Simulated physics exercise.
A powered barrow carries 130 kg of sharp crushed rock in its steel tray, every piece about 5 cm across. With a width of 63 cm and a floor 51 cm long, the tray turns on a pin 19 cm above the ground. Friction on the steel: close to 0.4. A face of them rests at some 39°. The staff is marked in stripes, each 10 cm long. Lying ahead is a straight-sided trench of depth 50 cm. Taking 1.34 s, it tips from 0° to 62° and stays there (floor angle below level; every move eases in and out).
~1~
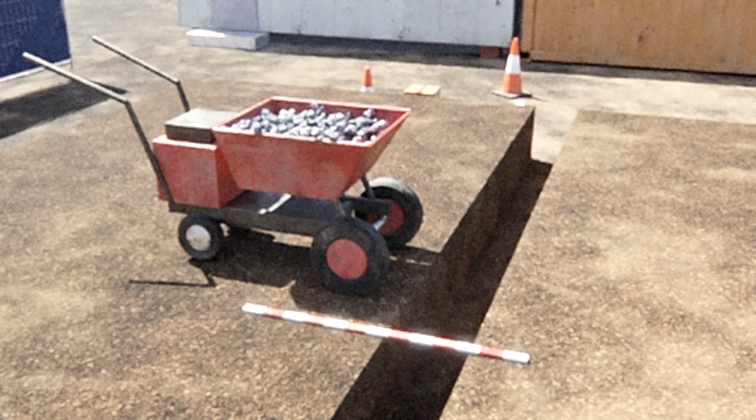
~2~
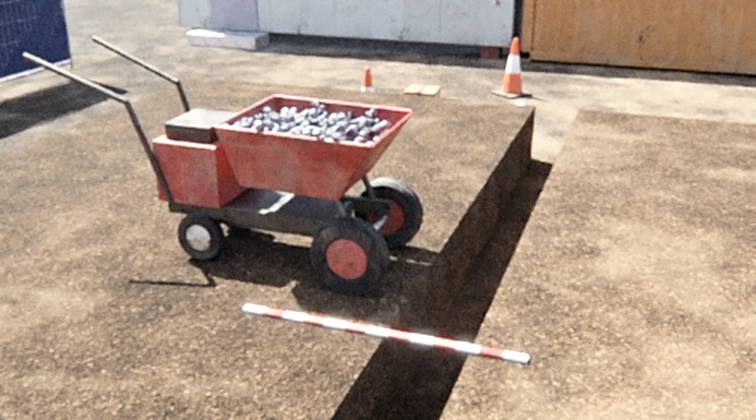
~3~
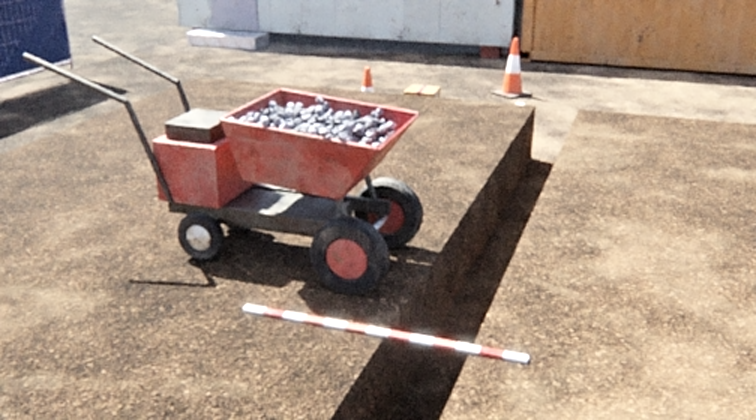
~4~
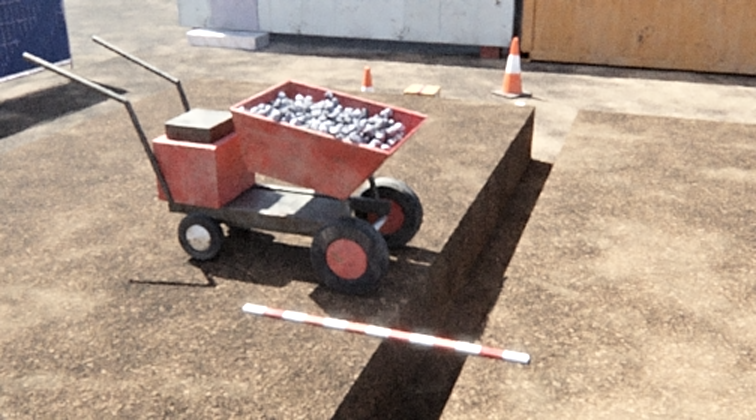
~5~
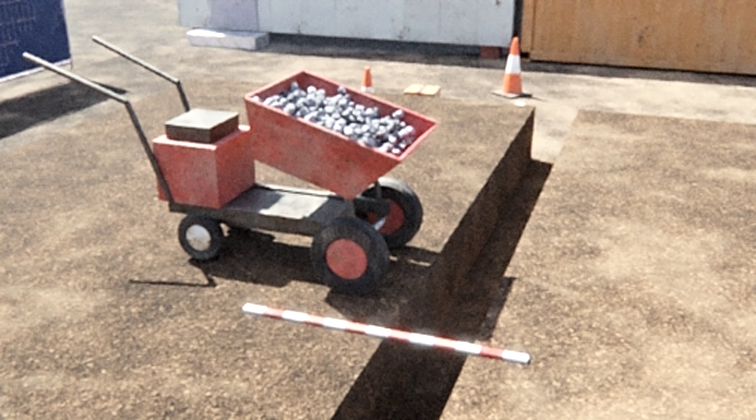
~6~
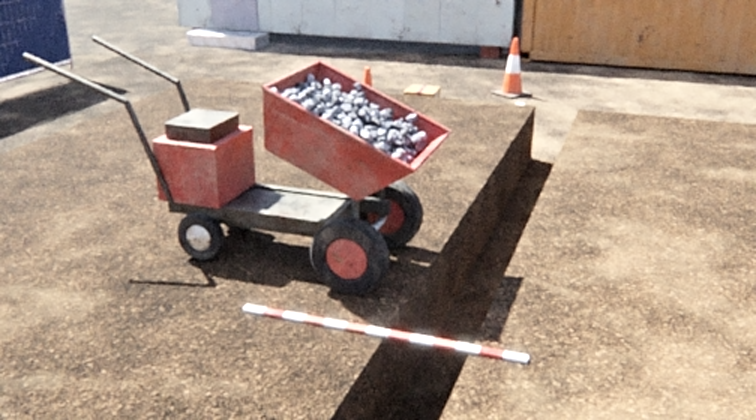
A red four-wheeled barrow with a tray of grey crushed rock stands left of centre on sunlit brown ground, seen from slightly above by a still camera. A dark straight-sided trench lies to its right, with a red-and-white striped pole near its edge, orange cones and pale and wooden walls behind. The tray's rear rises gradually, tilting its front rightward, while the rocks stay heaped inside and the wheels remain still.
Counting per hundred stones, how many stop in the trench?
Some 11.
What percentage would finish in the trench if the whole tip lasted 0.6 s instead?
Close to 10 per cent then.
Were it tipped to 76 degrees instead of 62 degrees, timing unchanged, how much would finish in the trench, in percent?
About 45%.
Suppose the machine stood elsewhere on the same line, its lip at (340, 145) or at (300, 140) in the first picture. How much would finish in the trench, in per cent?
Near 25 per cent from the first place, 30 from the second.
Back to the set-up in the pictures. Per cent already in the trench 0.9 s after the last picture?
About 5%.
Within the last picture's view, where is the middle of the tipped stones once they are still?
(518, 291).
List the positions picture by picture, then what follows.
The tray is at 0°, its lip at (368, 146); the top of the load is at (318, 116), in the first picture.
Lip at (370, 147), floor tilted 1°, highest stones at (315, 115), in the second picture.
The tray is at 5°, its lip at (377, 150); the top of the load is at (305, 110), in the third picture.
Lip at (388, 154), floor tilted 10°, highest stones at (307, 103), in the fourth picture.
The tray is at 16°, its lip at (401, 161); the top of the load is at (303, 94), in the fifth picture.
Lip at (414, 171), floor tilted 23°, highest stones at (312, 87), in the sixth picture.
Then, 0.4 s after the last picture the floor is at 53°, 100 % in the tray; the foremost stones are at (457, 200).
Then, 0.9 s after the last picture the floor is at 62°, 90 % in the tray, 3 % in the trench, 7 % past the trench; the foremost stones are at (537, 303).
Then, 1.2 s after the last picture the floor is at 62°, 77 % in the tray, 5 % in the trench, 19 % past the trench; the foremost stones are at (607, 306).
Then, 3.2 s after the last picture the floor is at 62°, 69 % in the tray, 11 % in the trench, 20 % past the trench; the foremost stones are at (625, 302).
